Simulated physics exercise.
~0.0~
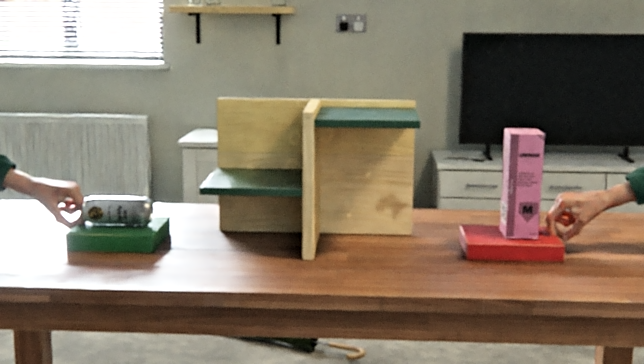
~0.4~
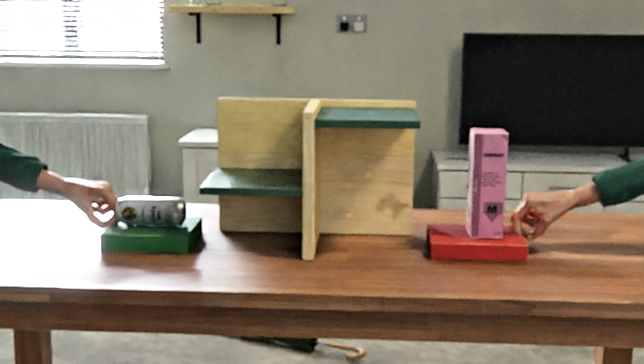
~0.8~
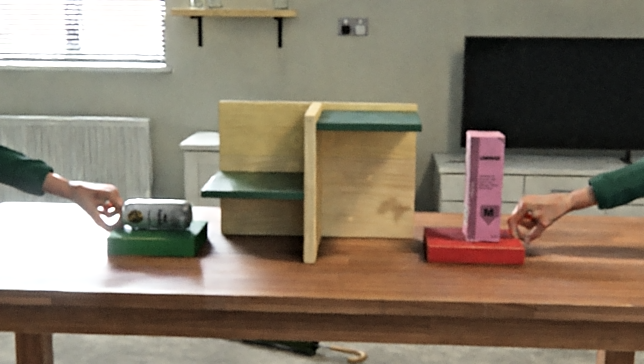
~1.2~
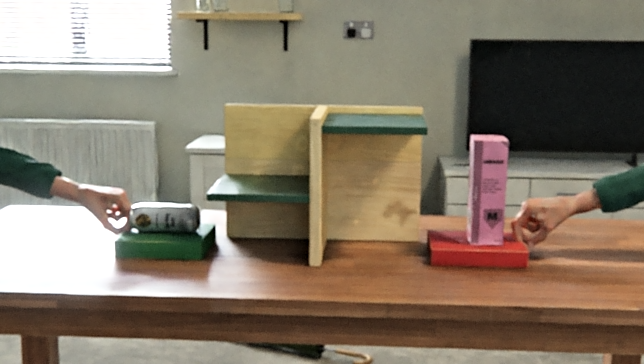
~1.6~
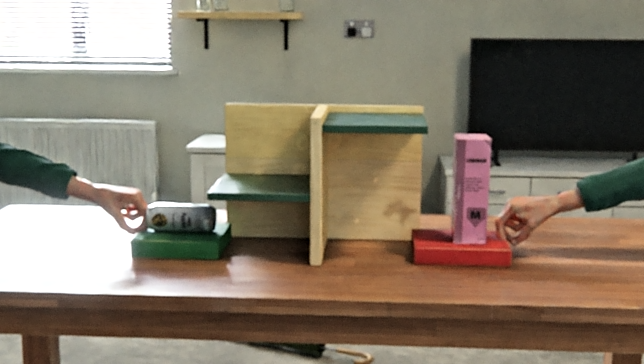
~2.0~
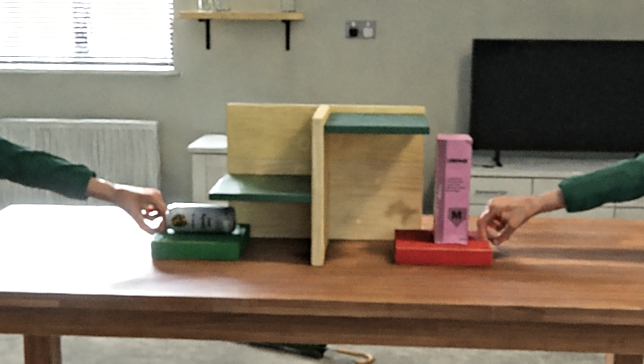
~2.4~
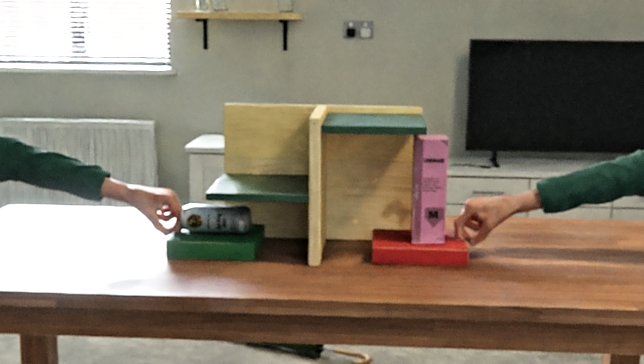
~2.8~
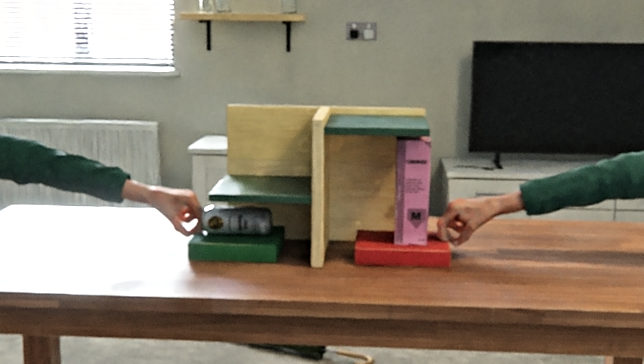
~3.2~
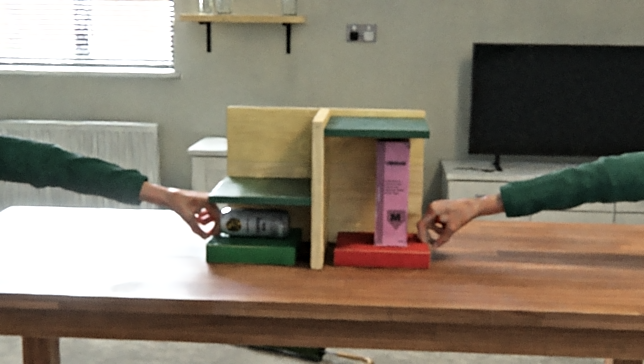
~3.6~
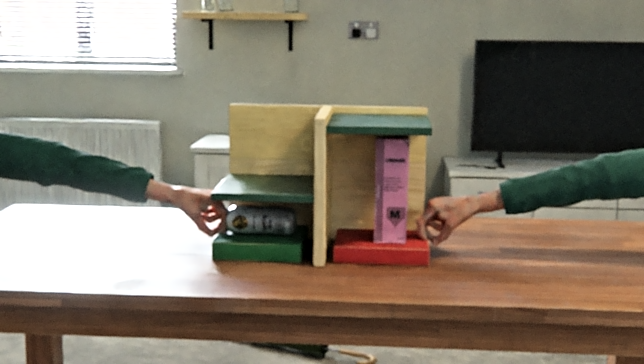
A white can and an upright pink carton, pushed by hands, slide untouched beneath green shelves.
